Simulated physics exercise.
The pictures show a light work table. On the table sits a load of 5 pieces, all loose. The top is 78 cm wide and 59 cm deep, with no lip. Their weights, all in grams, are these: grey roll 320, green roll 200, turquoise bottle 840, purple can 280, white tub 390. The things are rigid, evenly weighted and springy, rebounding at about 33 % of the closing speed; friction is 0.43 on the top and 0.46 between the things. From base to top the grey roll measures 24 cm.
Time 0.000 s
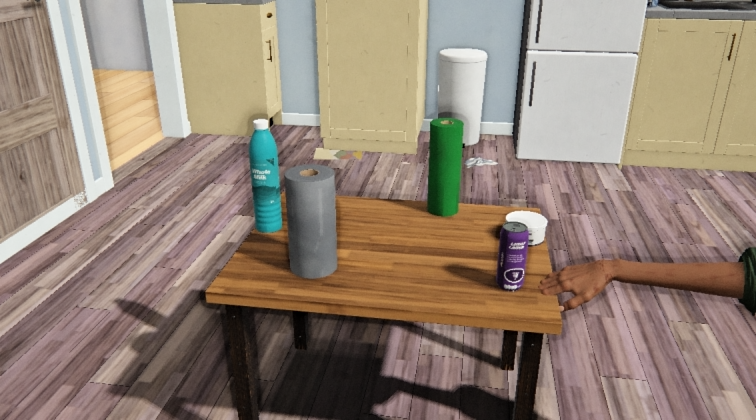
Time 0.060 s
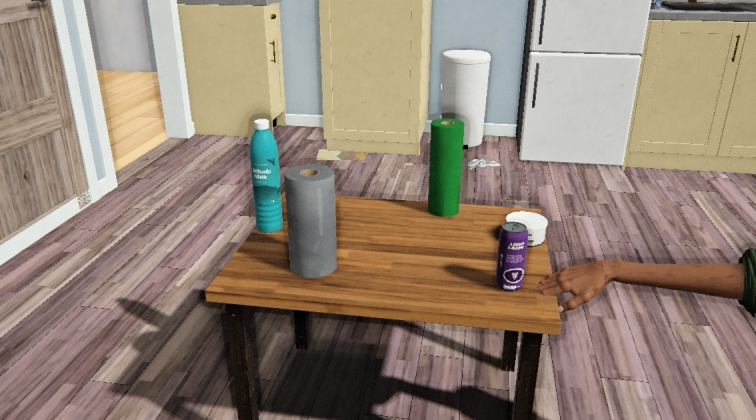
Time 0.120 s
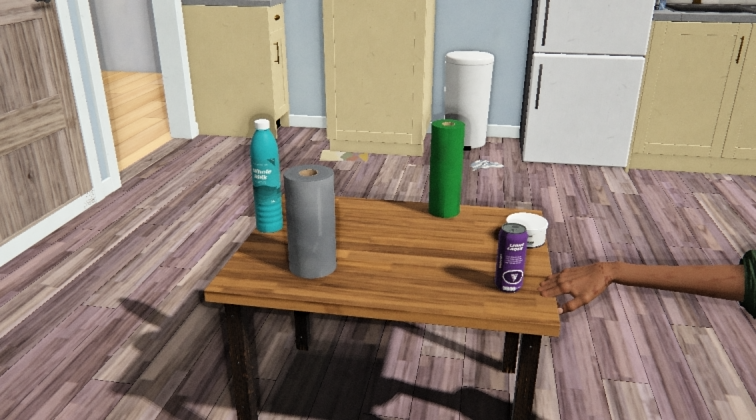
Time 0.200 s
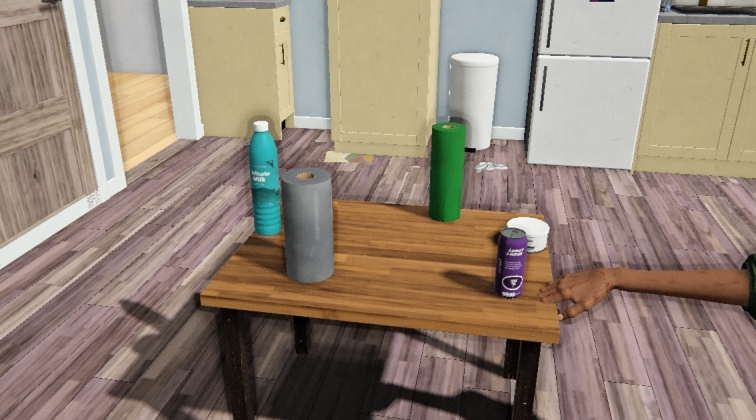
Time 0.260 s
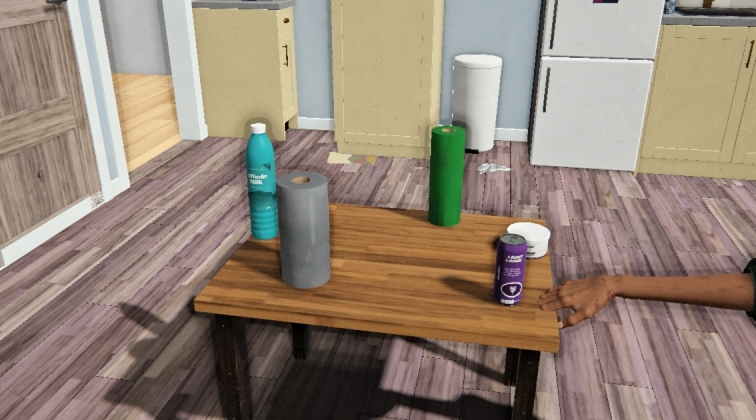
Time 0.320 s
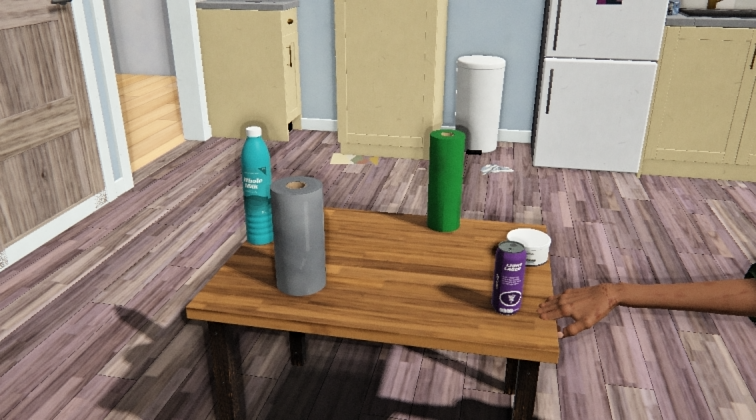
A bare arm reaches in from the right, its hand at the edge of a wooden table, seen from slightly above in a kitchen with purplish plank flooring. A turquoise bottle and grey roll stand left, a green roll toward the back, and a purple can and white tub right. The view drifts slightly while the table slides slowly nearer, the objects riding upright and the hand staying beside it.
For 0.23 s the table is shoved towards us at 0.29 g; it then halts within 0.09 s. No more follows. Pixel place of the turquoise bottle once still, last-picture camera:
About (224, 267).
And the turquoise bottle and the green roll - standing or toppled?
In the last frame the turquoise bottle does not stay up and the green roll does not stay up.
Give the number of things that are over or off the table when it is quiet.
Count: 2.
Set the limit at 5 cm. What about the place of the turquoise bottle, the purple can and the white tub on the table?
First, the turquoise bottle is moved away; second, the purple can stays in its position; third, the white tub stays in its position.
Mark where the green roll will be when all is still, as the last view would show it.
My guess is roughly (435, 244).
After 0.52 s, table shifted 11 cm; turquoise bottle leaning 28° near (243, 201); green roll leaning 15°; purple can leaning 10°.
After 0.72 s, table shifted 11 cm; turquoise bottle on its side near (228, 265); green roll leaning 21°; purple can leaning 4°.
After 1.12 s, table shifted 11 cm; turquoise bottle on its side near (225, 267); green roll leaning 64°; white tub slid 2 cm.
At rest (1.7 s), tipped over on the table, green roll and turquoise bottle; the other 3 in place, give or take 5 cm. Seen from the same camera at the end, turquoise bottle near (224, 267).
